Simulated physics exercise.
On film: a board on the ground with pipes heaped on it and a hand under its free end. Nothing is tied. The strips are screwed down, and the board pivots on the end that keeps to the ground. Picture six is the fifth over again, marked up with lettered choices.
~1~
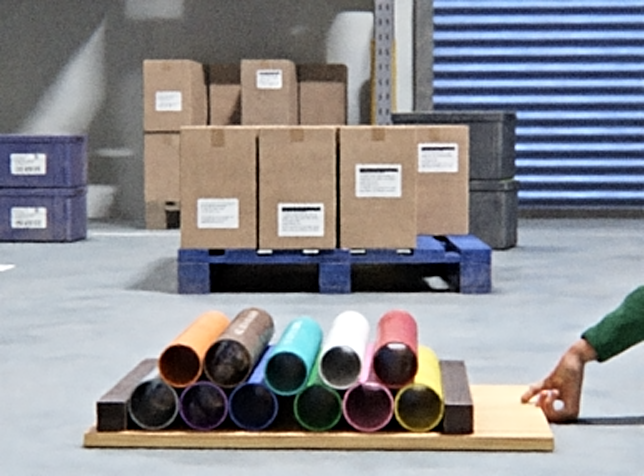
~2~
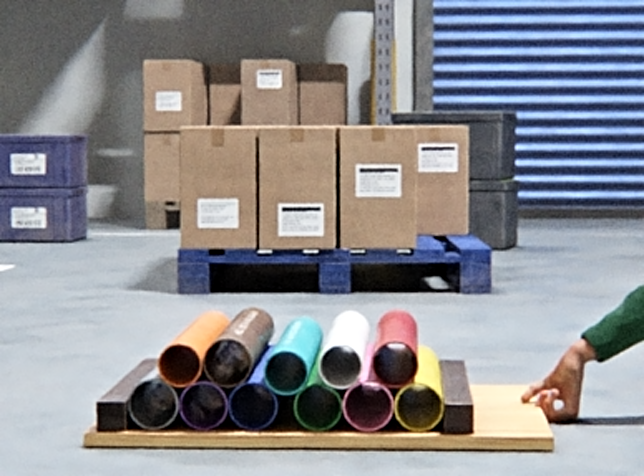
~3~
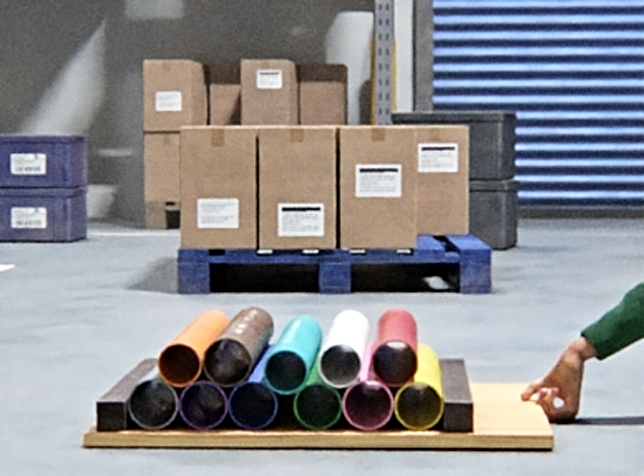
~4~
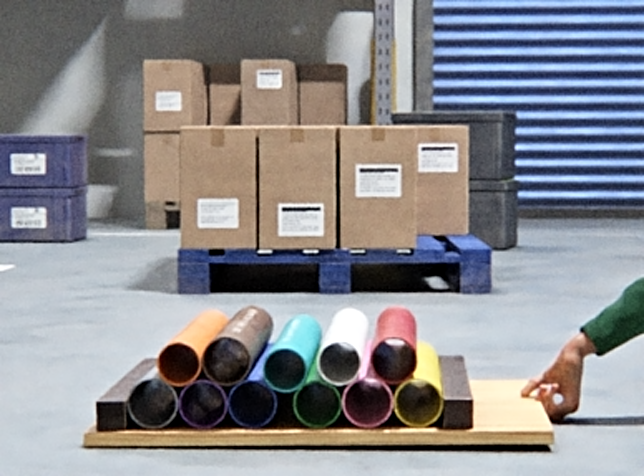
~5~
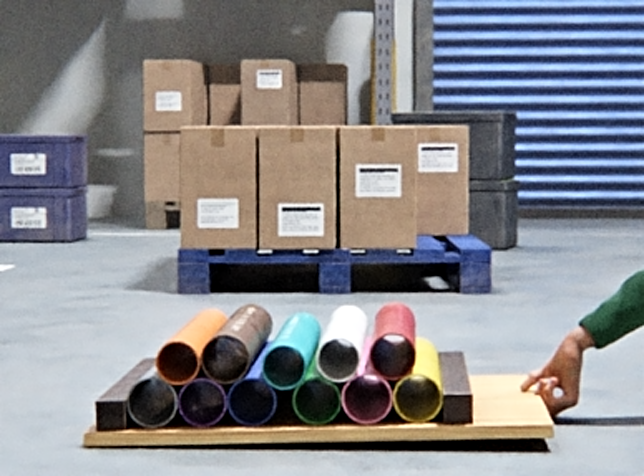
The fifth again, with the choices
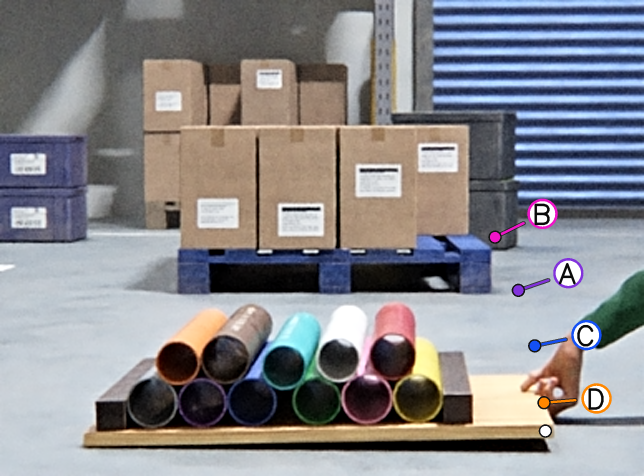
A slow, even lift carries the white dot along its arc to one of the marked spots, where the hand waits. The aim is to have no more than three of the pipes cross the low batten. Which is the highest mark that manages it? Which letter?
The last mark within the limit is B.
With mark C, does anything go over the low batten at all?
No, at C.
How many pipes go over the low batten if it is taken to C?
The count is none.
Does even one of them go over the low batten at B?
No, at B.
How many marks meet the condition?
Four of the four.
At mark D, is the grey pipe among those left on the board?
Yes.
On the marked copy, A at (518, 290); B at (495, 237); C at (535, 346); D at (544, 403); the white dot at (545, 431).
With B. Early on, board at 16°.
Further on, board at 26°.
At the end, board at 26°, none over the low batten.
As for the rest, A none over the low batten; C none over the low batten; D none over the low batten.
